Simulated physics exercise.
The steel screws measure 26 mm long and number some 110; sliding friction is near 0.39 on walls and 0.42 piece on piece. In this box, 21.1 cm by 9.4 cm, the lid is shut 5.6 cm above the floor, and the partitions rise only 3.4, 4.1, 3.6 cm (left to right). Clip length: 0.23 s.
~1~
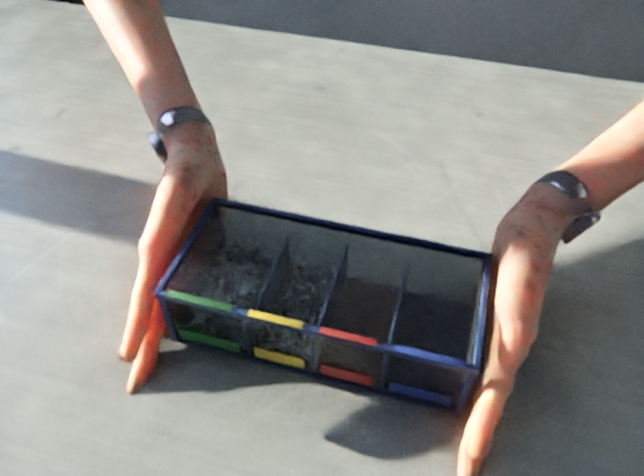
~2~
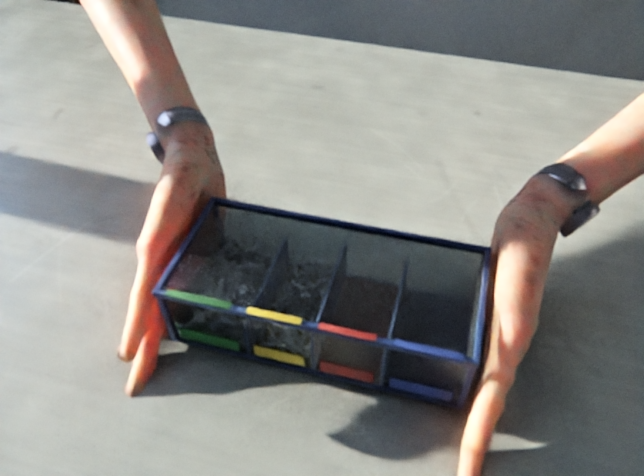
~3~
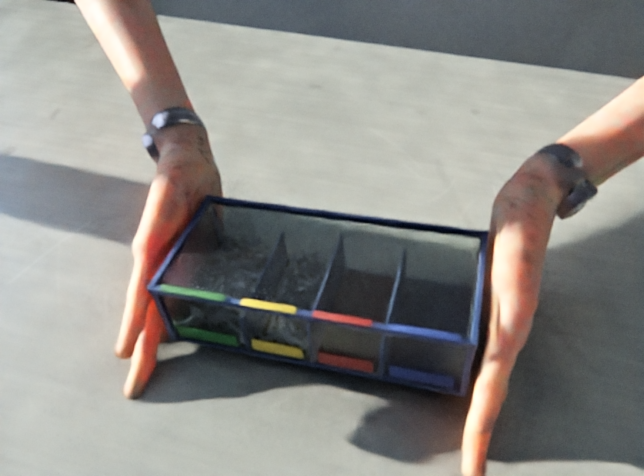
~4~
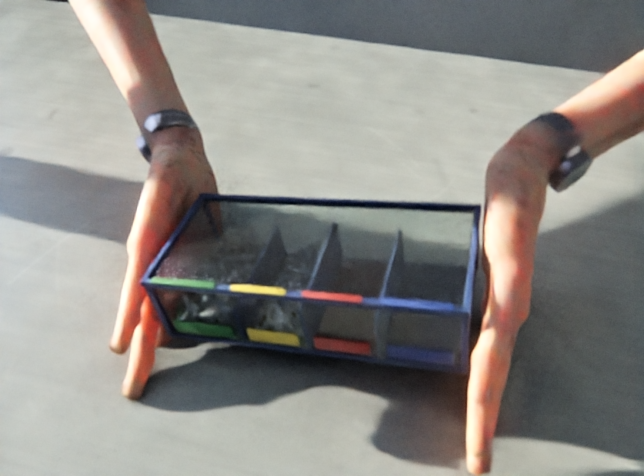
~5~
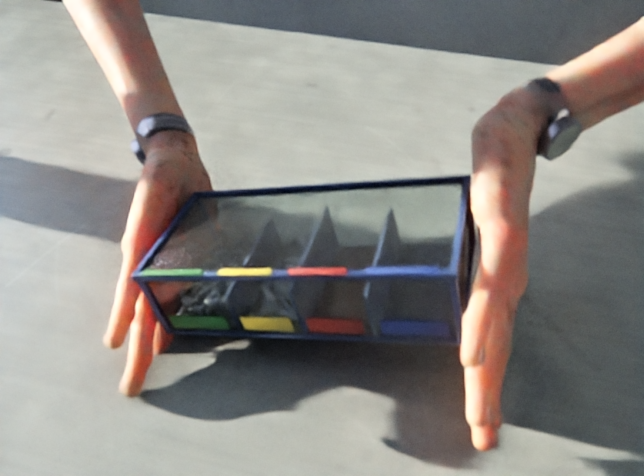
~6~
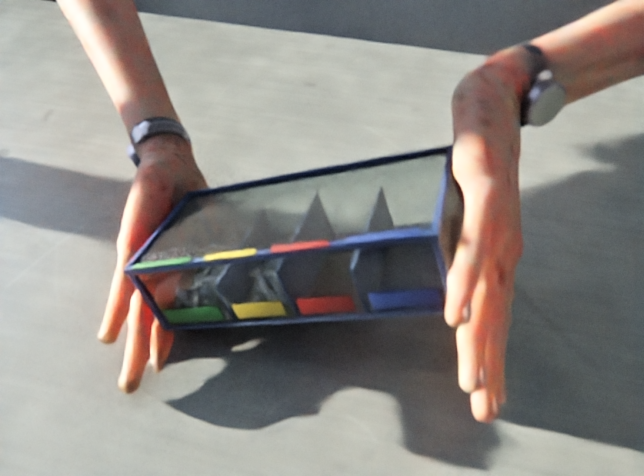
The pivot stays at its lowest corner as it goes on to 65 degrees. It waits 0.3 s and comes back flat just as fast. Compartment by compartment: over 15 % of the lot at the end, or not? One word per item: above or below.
In order - red compartment: Below; blue compartment: Below; green compartment: Above; yellow compartment: Above.
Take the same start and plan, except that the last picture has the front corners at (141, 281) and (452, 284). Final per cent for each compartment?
That leaves red with 0 percent, blue with 0, green with 55 and yellow with 45 percent.
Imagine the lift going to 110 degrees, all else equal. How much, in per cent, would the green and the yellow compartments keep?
Then green would end with 90 per cent and yellow with 10 per cent.
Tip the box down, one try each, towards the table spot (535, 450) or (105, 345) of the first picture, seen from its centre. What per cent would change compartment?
That would be close to 10 per cent, then close to 0 per cent.
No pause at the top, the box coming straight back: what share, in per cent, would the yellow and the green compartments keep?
Final amounts would be yellow 40% and green 60%.
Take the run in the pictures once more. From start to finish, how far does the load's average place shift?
1.0 cm, roughly.
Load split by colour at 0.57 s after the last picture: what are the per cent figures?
Red = 0, blue = 0, green = 60, yellow = 40 (percent).
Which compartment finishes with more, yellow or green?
More settles in the green compartment.
Then, 0.57 s after the last picture, tilt 65 degrees; green 60 %, yellow 40 %.
Then, 0.94 s after the last picture, tilt 35 degrees; green 60 %, yellow 40 %.
Then, 1.40 s after the last picture, tilt 0 degrees; green 60 %, yellow 40 %.
In the end, red 0 %, blue 0 %, green 55 %, yellow 45 %.
